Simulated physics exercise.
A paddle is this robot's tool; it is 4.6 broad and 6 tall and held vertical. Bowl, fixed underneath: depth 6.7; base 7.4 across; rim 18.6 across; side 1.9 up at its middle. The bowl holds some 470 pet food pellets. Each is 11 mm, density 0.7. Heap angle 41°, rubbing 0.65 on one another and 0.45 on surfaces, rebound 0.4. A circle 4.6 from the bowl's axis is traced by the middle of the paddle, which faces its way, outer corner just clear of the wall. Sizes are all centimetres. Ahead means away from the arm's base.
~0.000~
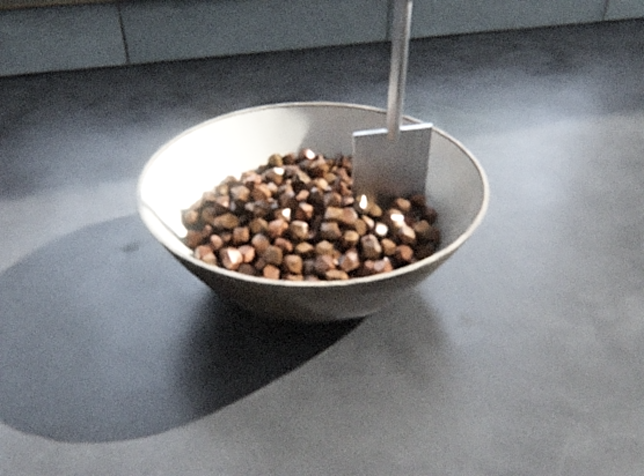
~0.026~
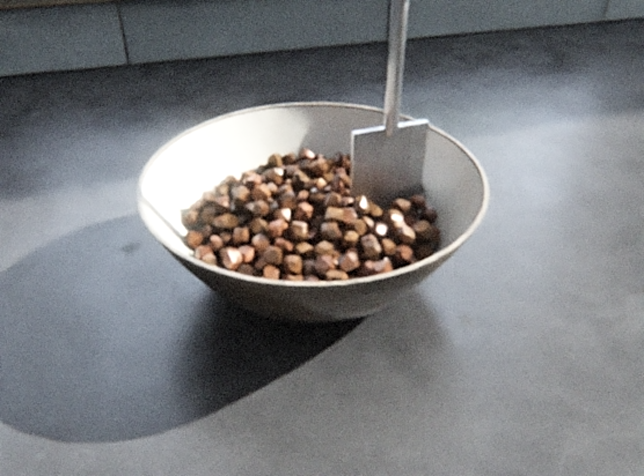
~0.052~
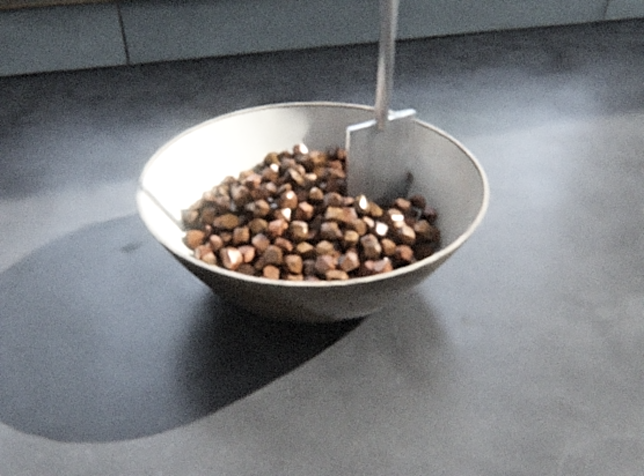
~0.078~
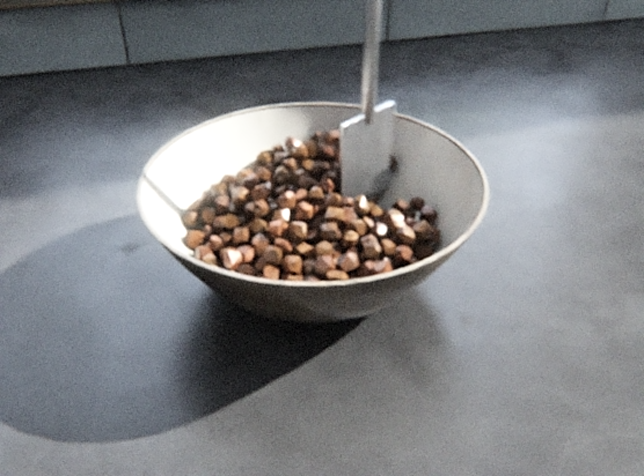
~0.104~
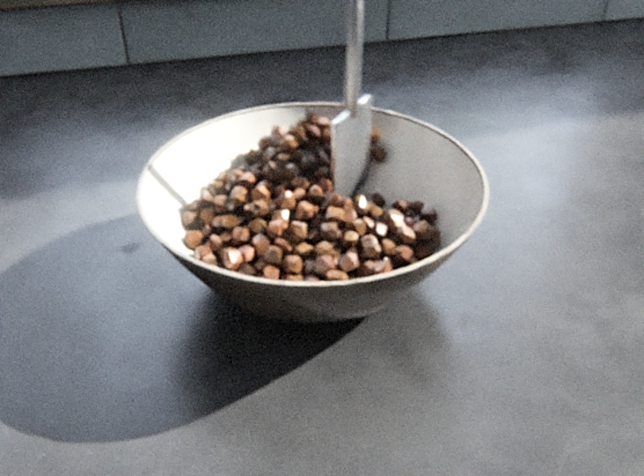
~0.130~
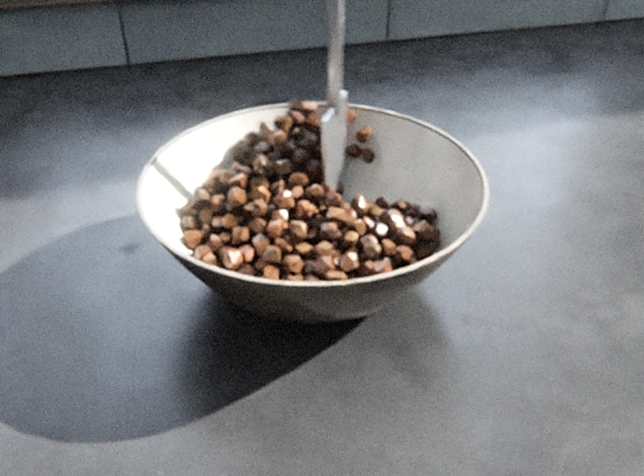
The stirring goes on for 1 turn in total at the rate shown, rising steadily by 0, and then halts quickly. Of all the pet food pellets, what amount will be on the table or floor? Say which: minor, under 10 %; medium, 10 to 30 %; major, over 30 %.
That would be a medium share.
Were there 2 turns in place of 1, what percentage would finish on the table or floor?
Roughly 35 per cent.
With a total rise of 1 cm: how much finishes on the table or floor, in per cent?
15 %.
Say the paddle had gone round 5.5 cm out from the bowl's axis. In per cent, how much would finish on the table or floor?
Around 10 in a hundred.
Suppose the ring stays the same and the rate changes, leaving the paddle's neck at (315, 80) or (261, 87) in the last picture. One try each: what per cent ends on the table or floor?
Some 30 and 40 %.
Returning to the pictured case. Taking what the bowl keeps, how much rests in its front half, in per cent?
Estimate: Some 30 %.
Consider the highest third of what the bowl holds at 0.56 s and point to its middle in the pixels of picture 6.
Near pixel (413, 206).
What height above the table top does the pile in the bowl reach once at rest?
Some 8.0 cm.
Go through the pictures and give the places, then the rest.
The first picture shows paddle neck at (396, 104), 0° round; upper third of the load around (311, 210), from x 190 to 430, top at y 155; 473 in the bowl.
The second picture shows paddle neck at (393, 101), 5° round; upper third of the load around (311, 210), from x 190 to 430, top at y 155.
The third picture shows paddle neck at (383, 94), 17° round; upper third of the load around (311, 207), from x 190 to 430, top at y 145.
The fourth picture shows paddle neck at (369, 88), 31° round; upper third of the load around (306, 202), from x 190 to 430, top at y 135.
The fifth picture shows paddle neck at (353, 84), 45° round; upper third of the load around (298, 196), from x 190 to 430, top at y 120.
The sixth picture shows paddle neck at (335, 81), 59° round; upper third of the load around (290, 192), from x 190 to 430, top at y 105; 473 in the bowl.
By 0.34 s, 175° round, highest piece 10 above the table; 455 in the bowl, 6 on the table or floor, 12 in flight or on the tool.
By 0.56 s, 291° round, highest piece 9 above the table; 411 in the bowl, 49 on the table or floor, 13 in flight or on the tool.
By 0.87 s, 0° round, highest piece 8 above the table; 388 in the bowl, 82 on the table or floor, 3 in flight or on the tool.
By 1.57 s, 0° round, highest piece 8 above the table; 388 in the bowl, 85 on the table or floor.
Final count, 388 in the bowl, 85 on the table or floor. That is 18 % on the table or floor.
